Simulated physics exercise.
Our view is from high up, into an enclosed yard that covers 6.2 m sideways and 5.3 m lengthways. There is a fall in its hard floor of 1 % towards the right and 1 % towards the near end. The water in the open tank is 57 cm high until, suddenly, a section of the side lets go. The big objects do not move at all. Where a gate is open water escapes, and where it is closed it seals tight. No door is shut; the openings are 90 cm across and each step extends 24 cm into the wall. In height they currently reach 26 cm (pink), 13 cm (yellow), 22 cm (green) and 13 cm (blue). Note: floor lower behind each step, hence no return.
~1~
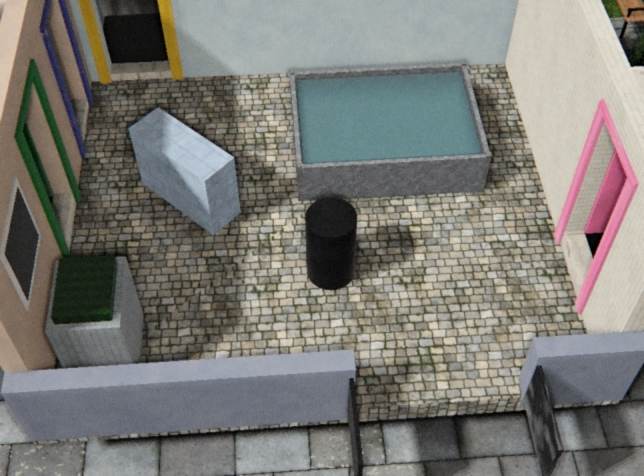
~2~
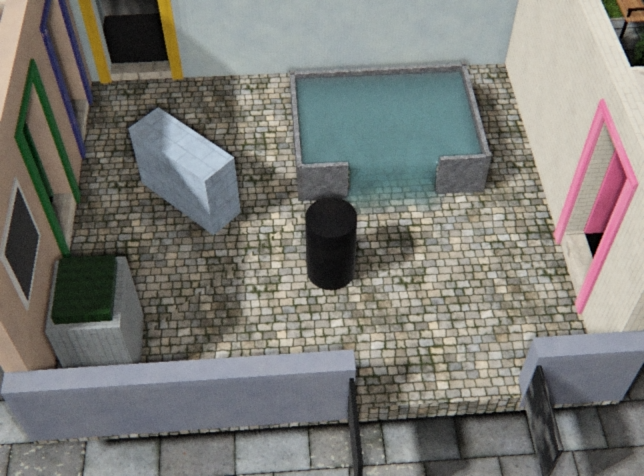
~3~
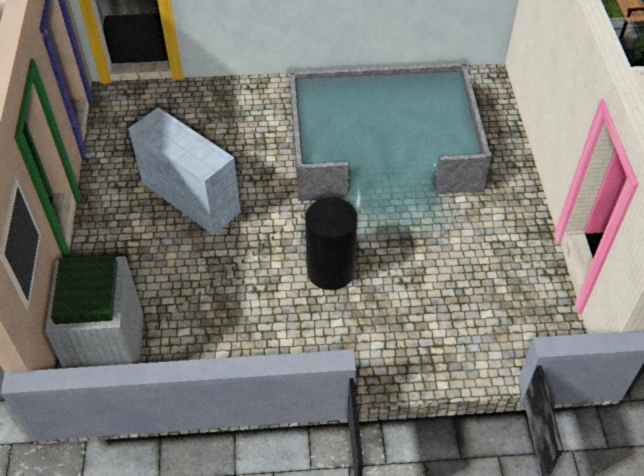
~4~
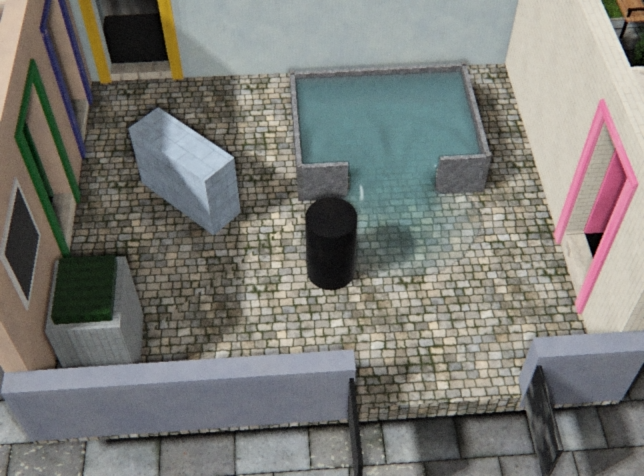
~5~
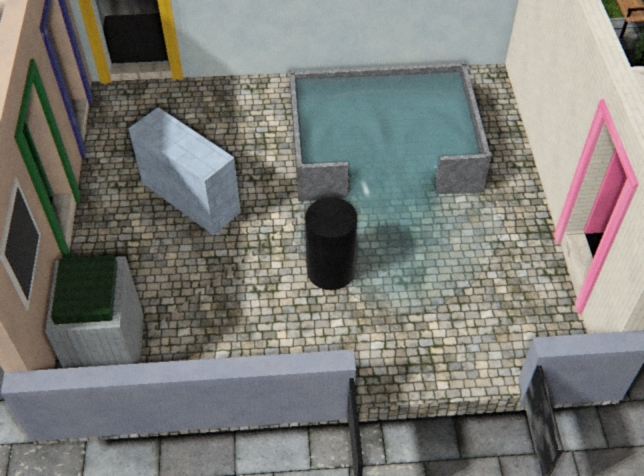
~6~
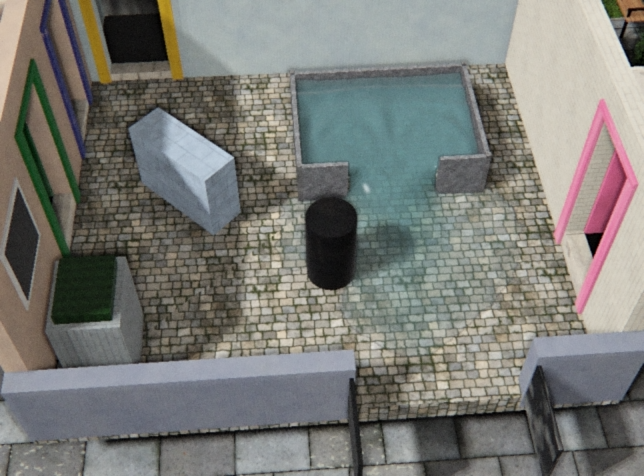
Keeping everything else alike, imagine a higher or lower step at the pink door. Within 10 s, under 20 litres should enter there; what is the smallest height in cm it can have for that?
Around 7 cm.
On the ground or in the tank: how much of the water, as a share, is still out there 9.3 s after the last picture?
Around 42 percent is still there.
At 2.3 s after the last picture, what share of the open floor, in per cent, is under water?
40 %.
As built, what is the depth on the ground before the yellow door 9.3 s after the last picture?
Roughly 0.0 cm deep.
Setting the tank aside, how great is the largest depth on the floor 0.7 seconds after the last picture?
32 cm.
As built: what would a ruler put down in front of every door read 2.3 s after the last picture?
In cm - pink: 10, yellow: 0, green: 0, blue: 0.
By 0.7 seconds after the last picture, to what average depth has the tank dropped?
Some 38 cm.
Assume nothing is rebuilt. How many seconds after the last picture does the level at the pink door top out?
Around 2.6 seconds.
Then, 0.7 s after the last picture water covers 30 % of the floor, deepest (32 cm) near (393, 201); 1 cm at the pink door, 0 litres in over its 26 cm step.
Then, 2.3 s after the last picture water covers 40 % of the floor, deepest (20 cm) near (393, 201); 10 cm at the pink door, 0 litres in over its 26 cm step.
Then, 9.3 s after the last picture water covers 75 % of the floor, deepest (8 cm) near (548, 376); 5 cm at the pink door, 0 litres in over its 26 cm step.
At the pink door as built, the water peaked near 10 cm, 2.5 s after the last picture.
With a step of 6.5 cm, 26 litres would have come in within the 10 s; with 8 cm, 12 litres. So under 20 litres takes about 7 cm.
